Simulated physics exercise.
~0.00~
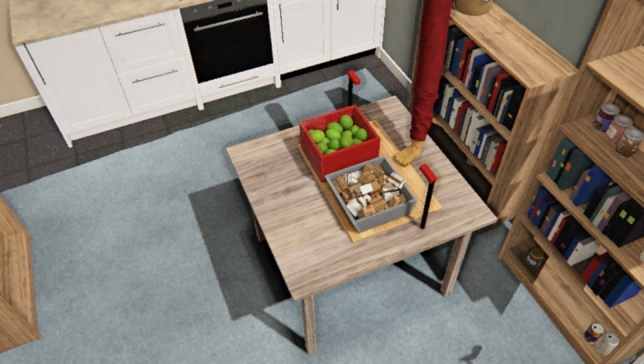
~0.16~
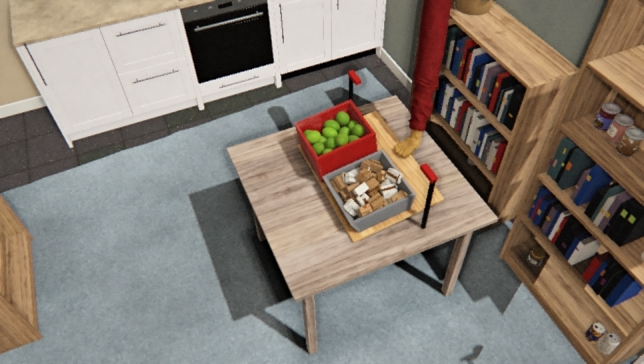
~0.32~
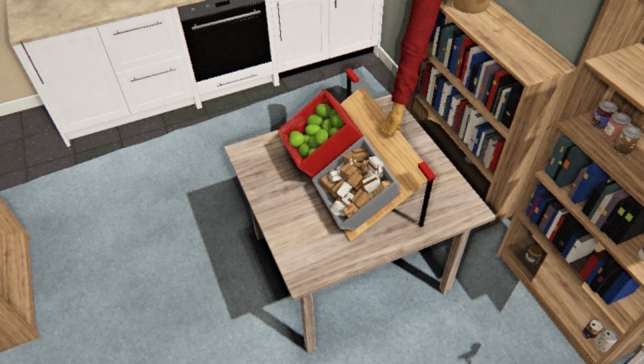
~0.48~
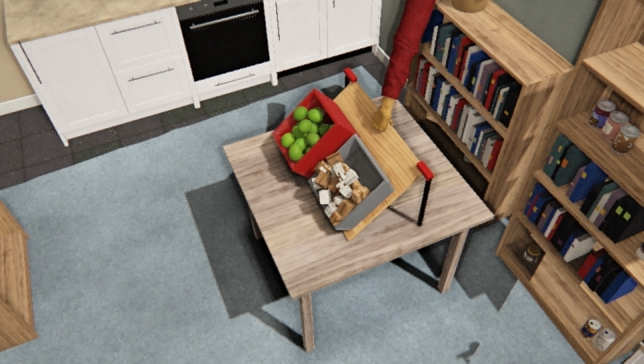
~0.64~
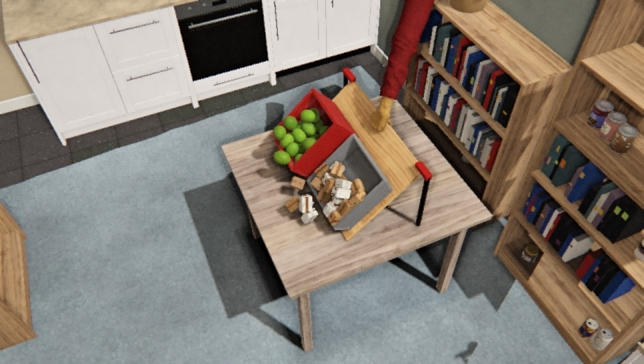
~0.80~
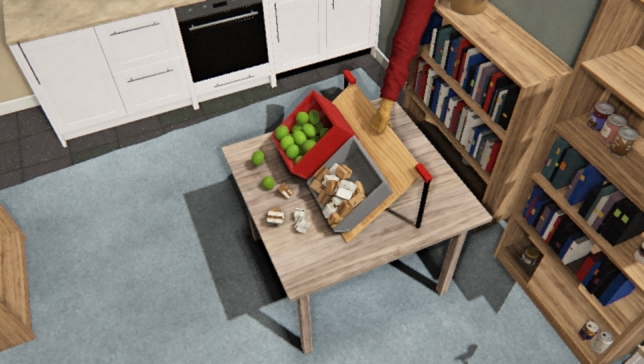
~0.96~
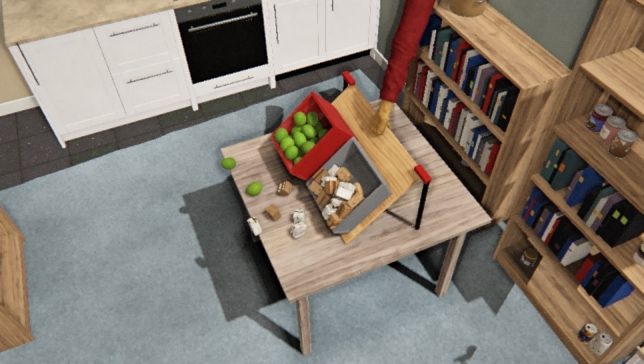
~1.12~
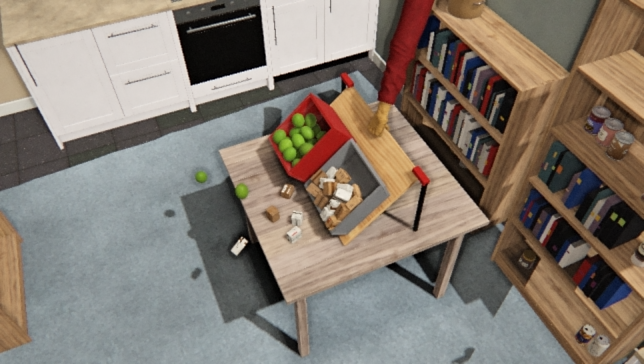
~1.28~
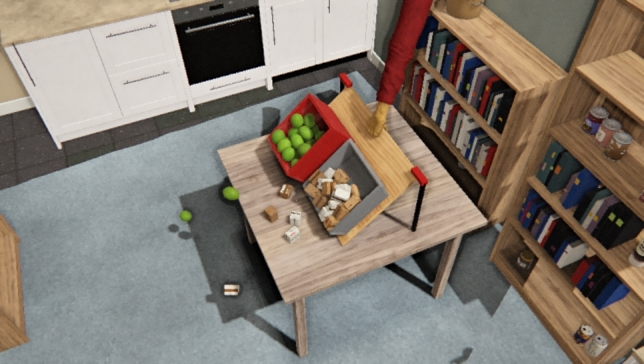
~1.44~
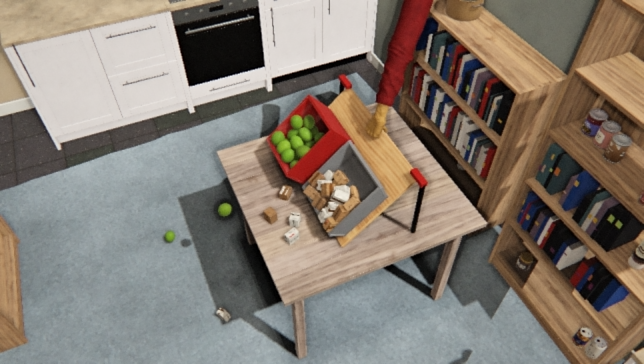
A room with a pale blue carpet is seen from above, with white cabinets and a black oven at the upper left and bookshelves at the right. On a wooden table, a red tray of green limes and a grey tray of small brown and white parcels sit on a wooden board. A red-sleeved hand lifts the board's right side, tipping both trays toward the left until it stops and stays tilted. Several parcels and two limes spill out across the tabletop. Both limes and one parcel drop to the carpet, while most pieces remain in their trays.
